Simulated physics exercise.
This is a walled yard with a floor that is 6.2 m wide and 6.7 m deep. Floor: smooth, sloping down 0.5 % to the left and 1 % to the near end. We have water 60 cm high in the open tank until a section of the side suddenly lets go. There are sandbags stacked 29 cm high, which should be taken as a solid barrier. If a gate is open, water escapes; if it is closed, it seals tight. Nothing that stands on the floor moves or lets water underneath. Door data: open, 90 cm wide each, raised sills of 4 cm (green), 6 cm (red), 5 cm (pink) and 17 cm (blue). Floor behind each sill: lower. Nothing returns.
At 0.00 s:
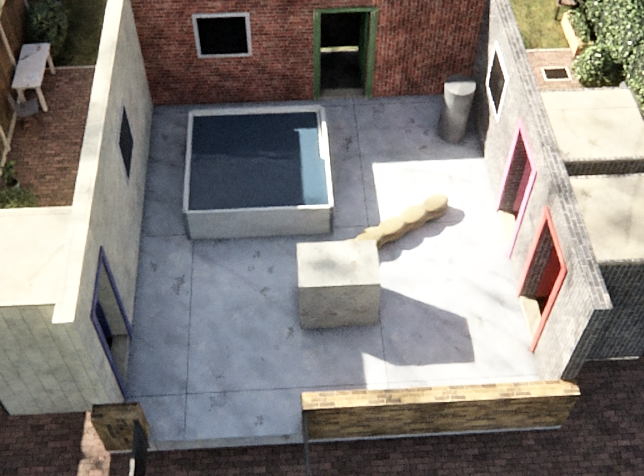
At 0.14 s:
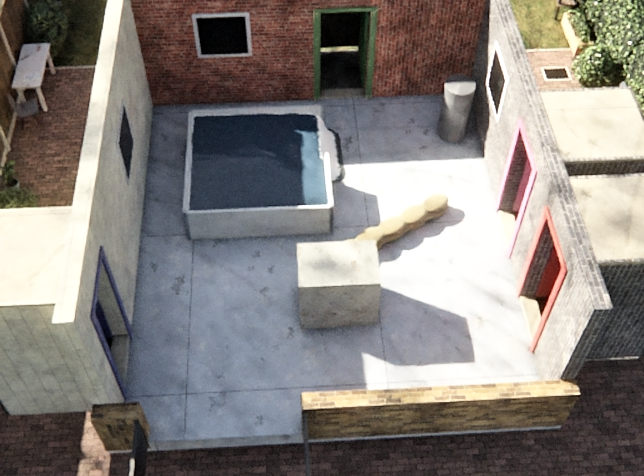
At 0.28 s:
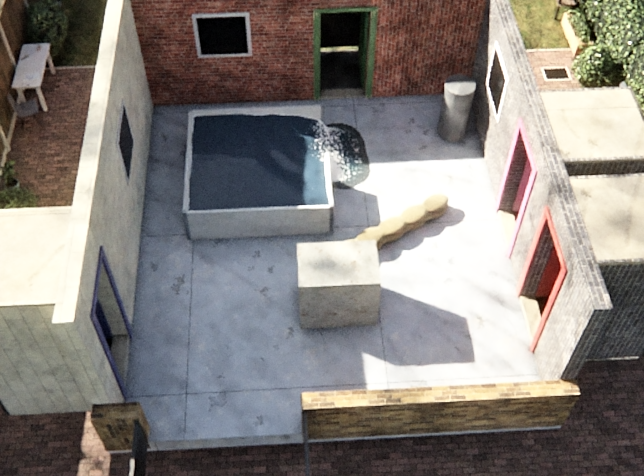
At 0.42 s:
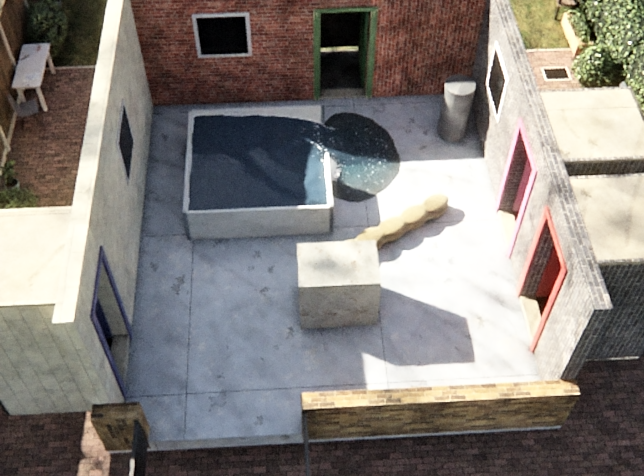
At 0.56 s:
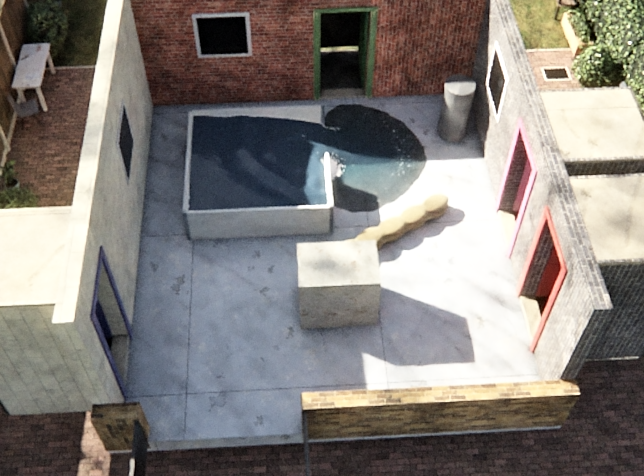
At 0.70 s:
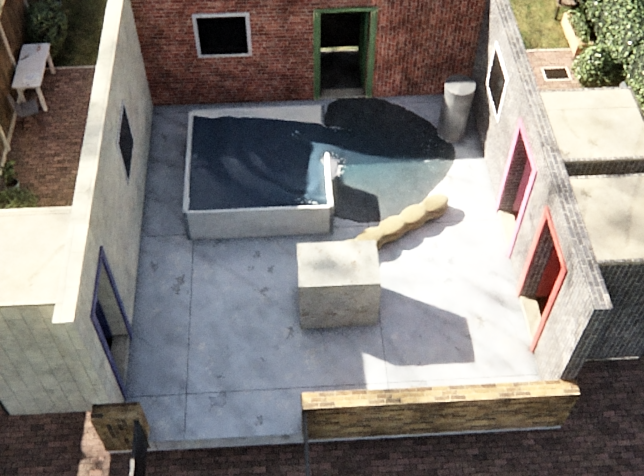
A walled yard with a pale grey floor is seen from high above, with a brick wall at the back. A square tank of dark water stands toward the back left, near a green doorway, with a pale block, tan sandbags, a grey cylinder, and pink and red doorways to its right. Water bursts from the tank's right side and spreads rightward in a widening dark pool, while the camera stays still.
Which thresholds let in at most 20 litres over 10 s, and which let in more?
Green door: Limit broken; red door: Limit unbroken; pink door: Limit broken; blue door: Limit unbroken.
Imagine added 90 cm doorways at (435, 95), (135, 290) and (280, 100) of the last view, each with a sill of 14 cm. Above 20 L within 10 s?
Door 1: Higher; door 2: Lower; door 3: Lower.
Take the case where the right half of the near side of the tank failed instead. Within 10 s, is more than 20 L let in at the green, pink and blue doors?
Compared with the limit, green is lower, pink is higher and blue is lower.
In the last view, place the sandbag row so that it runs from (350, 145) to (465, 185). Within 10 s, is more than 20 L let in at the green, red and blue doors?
Note - green: Limit exceeded; red: Limit exceeded; blue: Limit held.
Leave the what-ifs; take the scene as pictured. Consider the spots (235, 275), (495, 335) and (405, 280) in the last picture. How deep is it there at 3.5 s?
First spot near 0 cm, second near 4 cm, third near 1 cm.
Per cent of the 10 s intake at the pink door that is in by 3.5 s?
I'd put it at about 20 per cent by that point.
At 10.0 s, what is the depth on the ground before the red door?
About 4.0 cm.
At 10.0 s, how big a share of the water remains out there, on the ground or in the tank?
Around 90 per cent of the water.
After 1.4 s water covers 20 % of the floor and is deepest (32 cm) near (333, 146); green door 6 cm at the sill, 0 L in, red door not reached, pink door not reached, blue door not reached.
After 2.2 s water covers 25 % of the floor and is deepest (46 cm) near (473, 126); green door 4 cm at the sill, 15 L in, red door not reached, pink door 9 cm at the sill, 2 L in, blue door not reached.
After 3.5 s water covers 40 % of the floor and is deepest (28 cm) near (464, 127); green door 7 cm at the sill, 33 L in, red door 4 cm at the sill, 0 L in, pink door 10 cm at the sill, 23 L in, blue door not reached.
After 6.0 s water covers 70 % of the floor and is deepest (19 cm) near (441, 200); green door 10 cm at the sill, 102 L in, red door 5 cm at the sill, 0 L in, pink door 10 cm at the sill, 69 L in, blue door not reached.
After 10.0 s water covers 95 % of the floor and is deepest (13 cm) near (341, 221); green door 9 cm at the sill, 172 L in, red door 4 cm at the sill, 0 L in, pink door 7 cm at the sill, 107 L in, blue door 11 cm at the sill, 0 L in.
